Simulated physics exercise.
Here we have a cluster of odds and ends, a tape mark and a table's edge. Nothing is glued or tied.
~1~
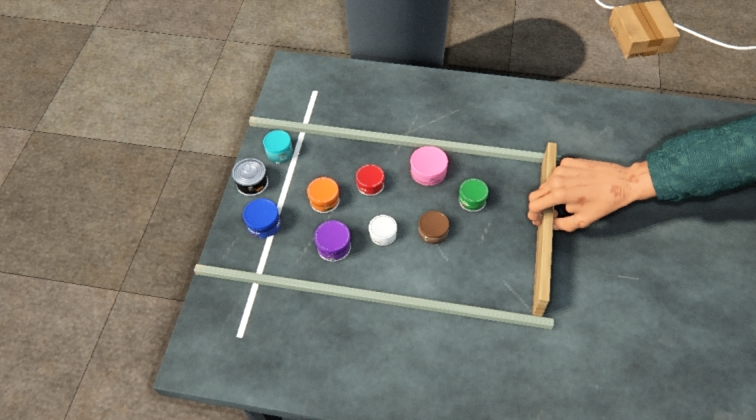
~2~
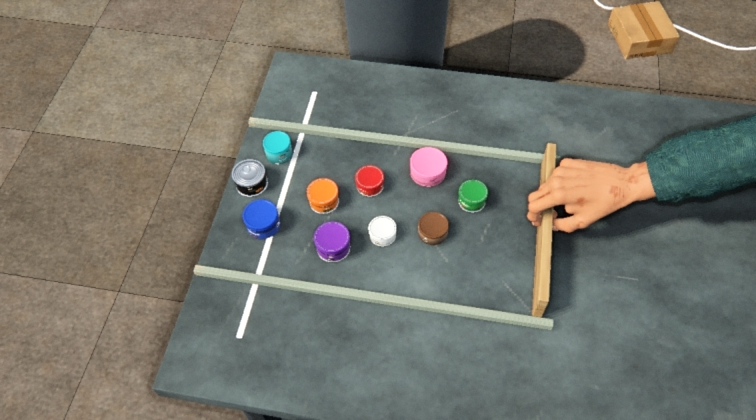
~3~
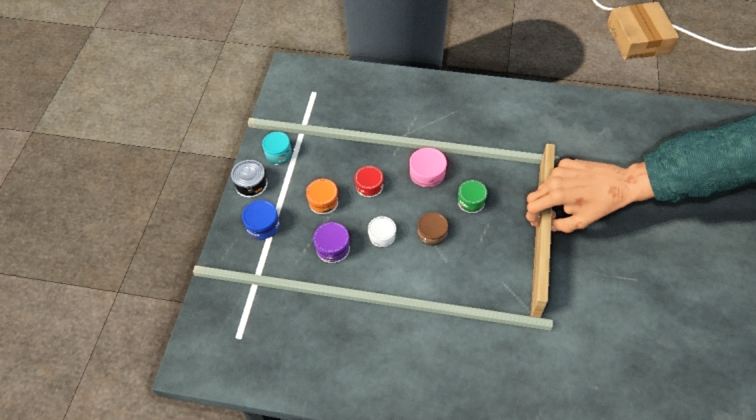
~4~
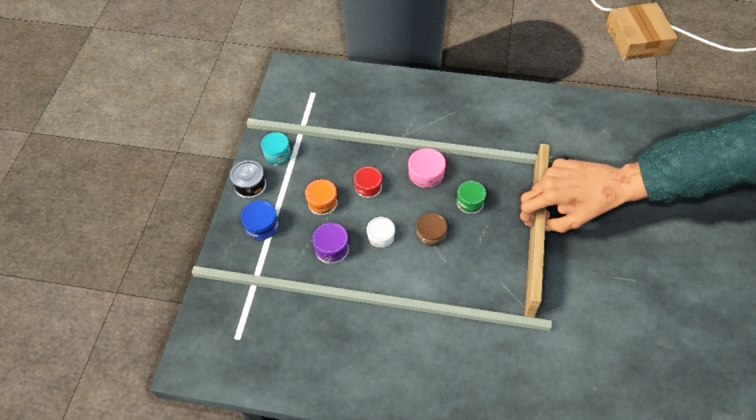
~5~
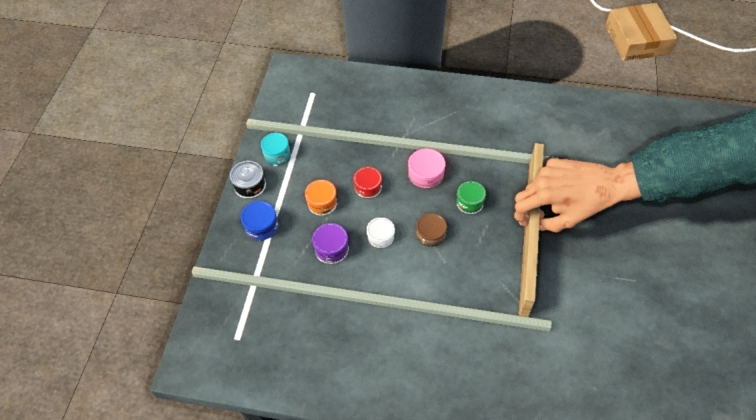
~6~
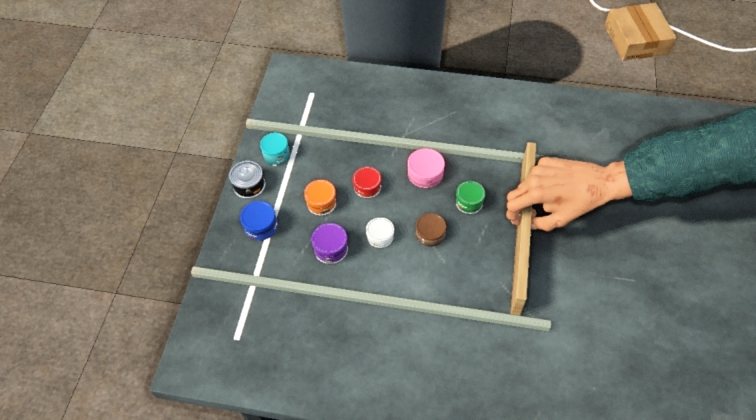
A hand in a dark green knitted sleeve grips a wooden board on a dark grey table, seen from above, with brown floor tiles beyond. Ten small lidded pots, turquoise, black, blue, orange, purple, red, white, pink, brown and green, sit between two pale rails, the leftmost near a white tape line. The hand slides the board slightly left, while the pots stay practically still.
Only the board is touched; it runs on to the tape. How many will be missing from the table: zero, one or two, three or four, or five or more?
As it turns out, the number that fall off is one or two.
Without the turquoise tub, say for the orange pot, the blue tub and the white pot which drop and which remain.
The orange pot is kept; the blue tub is kept; the white pot is kept.
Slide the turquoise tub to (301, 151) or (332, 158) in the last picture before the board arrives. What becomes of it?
In that order, it holds on; remains up.
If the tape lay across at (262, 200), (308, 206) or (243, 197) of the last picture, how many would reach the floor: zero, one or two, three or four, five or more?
In that order: Either one or two; no fall at all; five or more.
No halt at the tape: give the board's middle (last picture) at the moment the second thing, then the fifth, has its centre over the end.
At (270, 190) for the second, at (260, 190) for the fifth.
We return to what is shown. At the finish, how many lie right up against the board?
5 of them.
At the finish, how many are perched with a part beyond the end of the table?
1 of them.
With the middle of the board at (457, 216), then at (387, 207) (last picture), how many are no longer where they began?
First 1, then 6.
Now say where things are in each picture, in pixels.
Black pot (251, 178); turquoise tub (279, 147); blue tub (263, 219); board (545, 226); tape (282, 200), in the first frame.
Turquoise tub (278, 148); board (545, 226), in the second frame.
Blue tub (261, 220); white pot (382, 232), in the third frame.
Black pot (248, 179); green pot (471, 198), in the fourth frame.
Turquoise tub (276, 149); red tin (368, 183), in the fifth frame.
Black pot (248, 180); turquoise tub (275, 149); blue tub (259, 221); board (524, 225); tape (279, 202), in the sixth frame.
A little later, none off yet; black pot at rest near (248, 180); turquoise tub at rest near (275, 149); blue tub at rest near (259, 221).
When it is over, the number that fall off is one or two; down, black pot.
